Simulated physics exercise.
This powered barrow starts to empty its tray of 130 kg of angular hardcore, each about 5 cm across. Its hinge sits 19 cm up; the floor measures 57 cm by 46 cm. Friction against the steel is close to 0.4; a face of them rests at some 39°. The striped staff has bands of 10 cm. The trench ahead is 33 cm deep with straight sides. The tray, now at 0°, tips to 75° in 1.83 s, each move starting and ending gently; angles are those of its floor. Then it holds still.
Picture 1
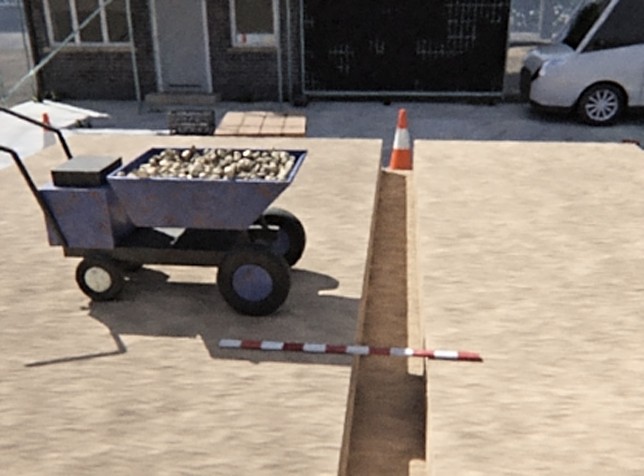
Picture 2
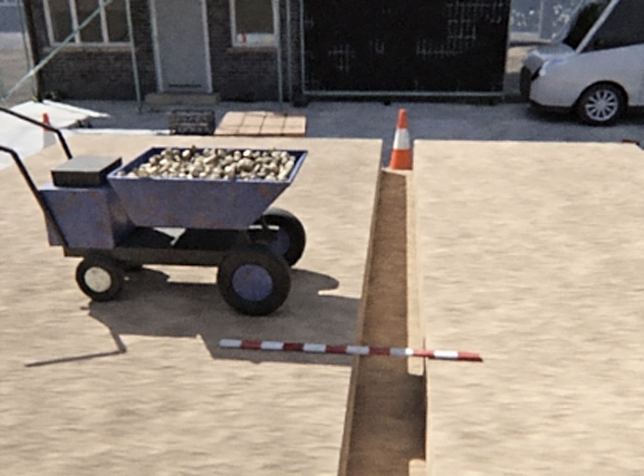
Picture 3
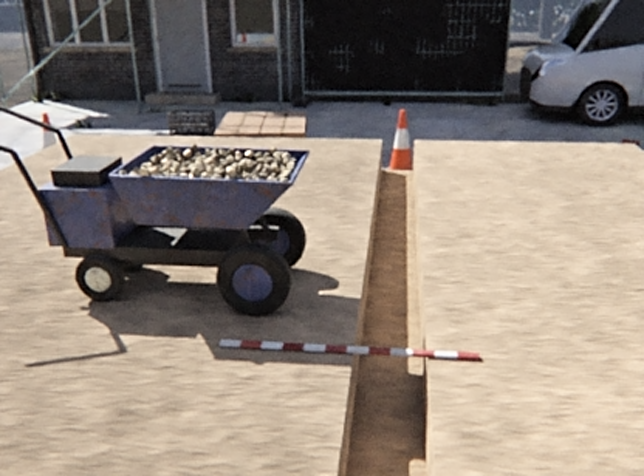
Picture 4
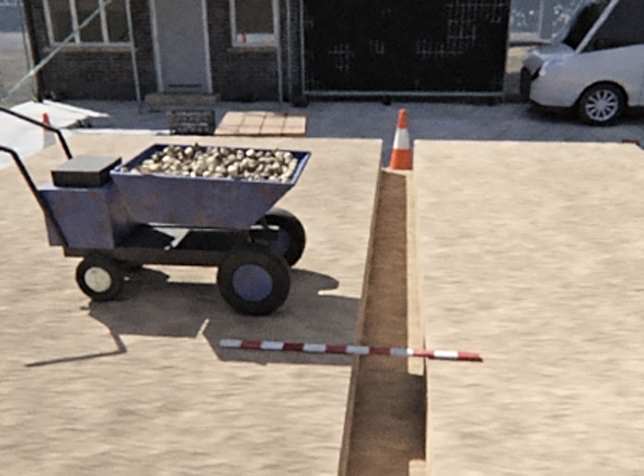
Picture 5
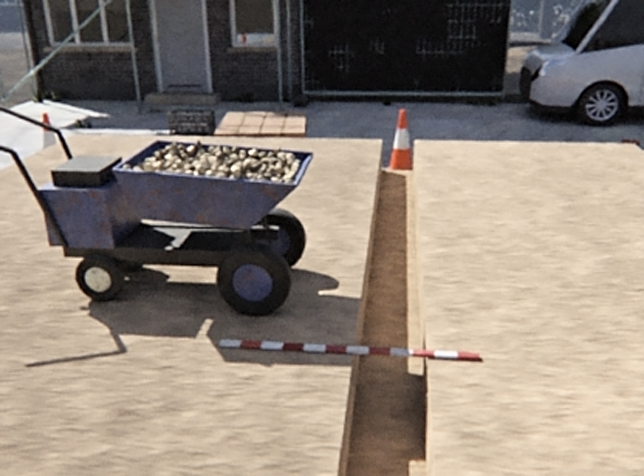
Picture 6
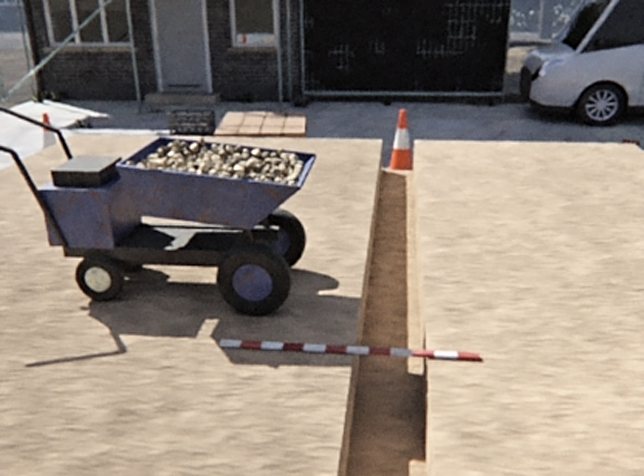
The tray of stones on a blue powered barrow tilted forward very slightly toward the right, its back edge lifting a little, while the wheels stayed still beside a narrow trench and striped staff.
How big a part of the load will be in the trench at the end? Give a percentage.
Roughly 98 per cent ends in the trench.
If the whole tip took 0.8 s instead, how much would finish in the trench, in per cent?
In that case some 85 per cent.
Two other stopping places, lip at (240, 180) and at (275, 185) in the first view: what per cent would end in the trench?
About 55 and 100 per cent.
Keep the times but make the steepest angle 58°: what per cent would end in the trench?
Then about 50 per cent.
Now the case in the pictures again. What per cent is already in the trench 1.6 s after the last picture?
About 65 per cent by then.
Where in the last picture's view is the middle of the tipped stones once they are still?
Their middle is at about (396, 331).
Then, 1.1 s after the last picture the floor is at 63°, 99 % in the tray, 1 % in the trench; the foremost stones are at (382, 284).
Then, 1.6 s after the last picture the floor is at 75°, 36 % in the tray, 63 % in the trench, 1 % past the trench; the foremost stones are at (442, 287).
Then, 2.0 s after the last picture the floor is at 75°, 11 % in the tray, 87 % in the trench, 2 % past the trench; the foremost stones are at (484, 292).
Then, 3.9 s after the last picture the floor is at 75°, 0 % in the tray, 98 % in the trench, 2 % past the trench; the foremost stones are at (487, 293).
